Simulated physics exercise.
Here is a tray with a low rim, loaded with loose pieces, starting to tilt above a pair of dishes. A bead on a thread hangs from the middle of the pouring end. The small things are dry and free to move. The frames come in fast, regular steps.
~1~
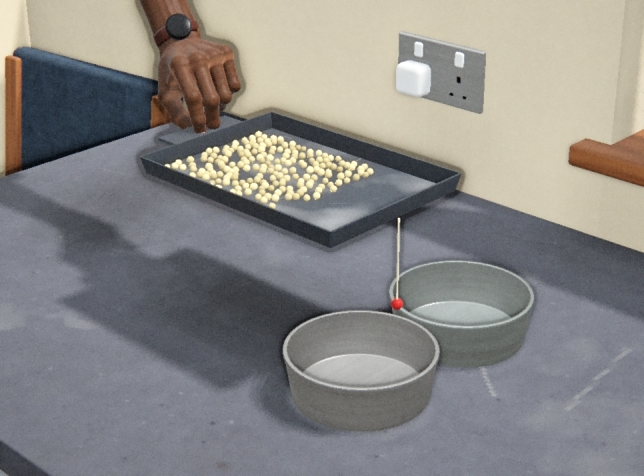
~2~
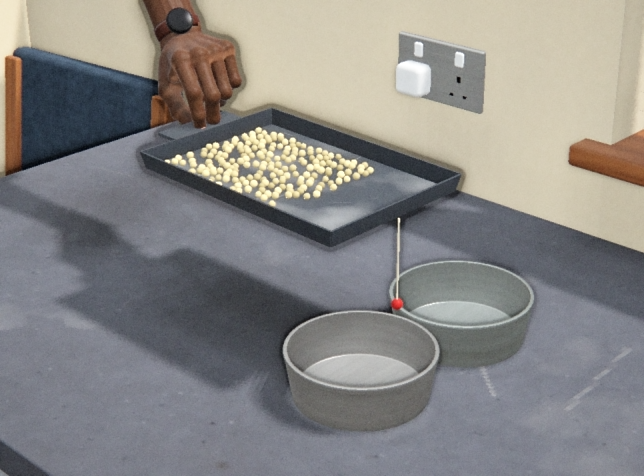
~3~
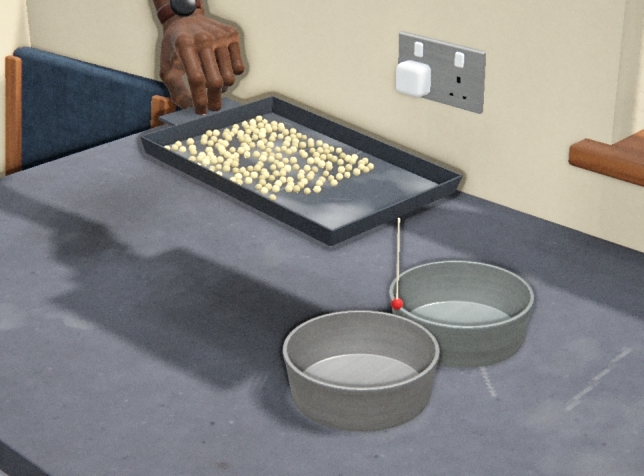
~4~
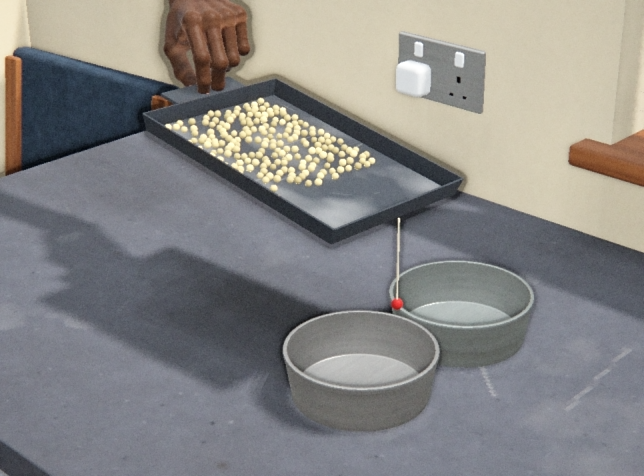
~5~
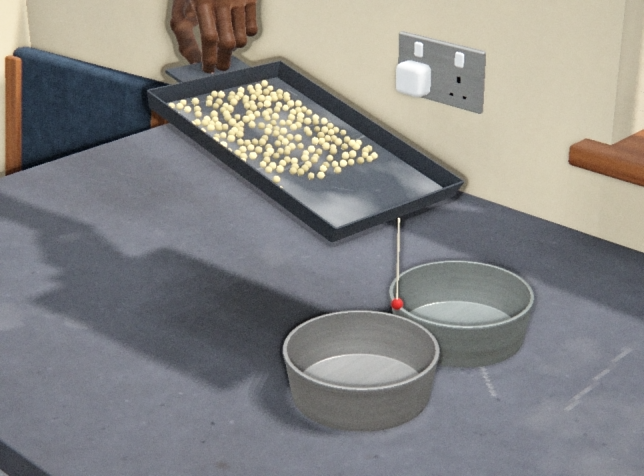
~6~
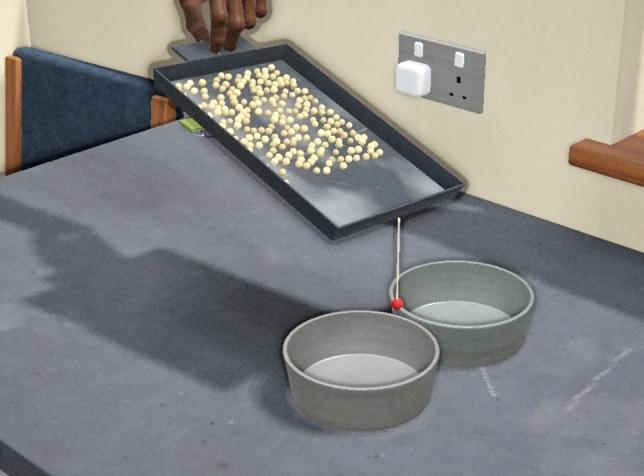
A hand gripping a dark tray of pale, round beans raised its far end higher and higher above a grey table, tilting it toward two empty round dishes while the beans shifted only slightly.
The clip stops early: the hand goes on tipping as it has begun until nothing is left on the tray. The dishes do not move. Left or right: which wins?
Fuller: The right-hand dish.
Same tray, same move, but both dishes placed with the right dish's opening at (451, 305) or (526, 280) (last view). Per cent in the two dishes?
In turn 90 and 70 in a hundred.
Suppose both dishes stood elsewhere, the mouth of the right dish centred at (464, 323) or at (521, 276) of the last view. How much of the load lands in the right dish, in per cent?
First some 90, then 20 per cent.
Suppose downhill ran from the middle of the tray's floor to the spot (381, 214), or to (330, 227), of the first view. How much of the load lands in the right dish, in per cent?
First some 20, then 0 per cent.
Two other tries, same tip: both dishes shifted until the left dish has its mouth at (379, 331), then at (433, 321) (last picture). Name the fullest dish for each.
One: The right dish. Two: Left.
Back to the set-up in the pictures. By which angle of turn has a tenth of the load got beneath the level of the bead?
Near 70 degrees.
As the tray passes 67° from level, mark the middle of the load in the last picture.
Near (435, 203).
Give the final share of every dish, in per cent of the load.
The left dish has 10 per cent, the right dish has 80.
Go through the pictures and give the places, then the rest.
In the first picture, corners of the pouring end near (331, 229) and (455, 173), level; middle of the load near (264, 167), soya beans; left dish near (419, 394); right dish near (517, 333); bead on its thread near (397, 304).
In the second picture, corners of the pouring end near (331, 229) and (456, 174), level; middle of the load near (264, 164).
In the third picture, corners of the pouring end near (332, 228) and (457, 175), tipped barely, lowest at the right corner; middle of the load near (264, 155).
In the fourth picture, corners of the pouring end near (334, 226) and (458, 178), tipped a little, lowest at the right corner; middle of the load near (266, 141).
In the fifth picture, corners of the pouring end near (336, 225) and (459, 180), tipped clearly, lowest at the right corner; middle of the load near (269, 127).
In the sixth picture, corners of the pouring end near (338, 224) and (460, 183), tipped clearly, lowest at the right corner; middle of the load near (276, 115); left dish near (419, 394); right dish near (517, 333).
Shortly afterwards, tray tipped steeply; near two thirds on the tray; only a few in the left dish; a little in the right dish; only a few outside both; near a quarter in the air.
Next, tray tipped past a quarter turn; near a third on the tray; only a few in the left dish; near half in the right dish; a little outside both; near a quarter in the air.
Some moments later, tray tipped past a quarter turn; a little in the left dish; the bulk in the right dish; a little outside both.
In the end, tray tipped past a quarter turn; a little in the left dish; the bulk in the right dish; a little outside both.
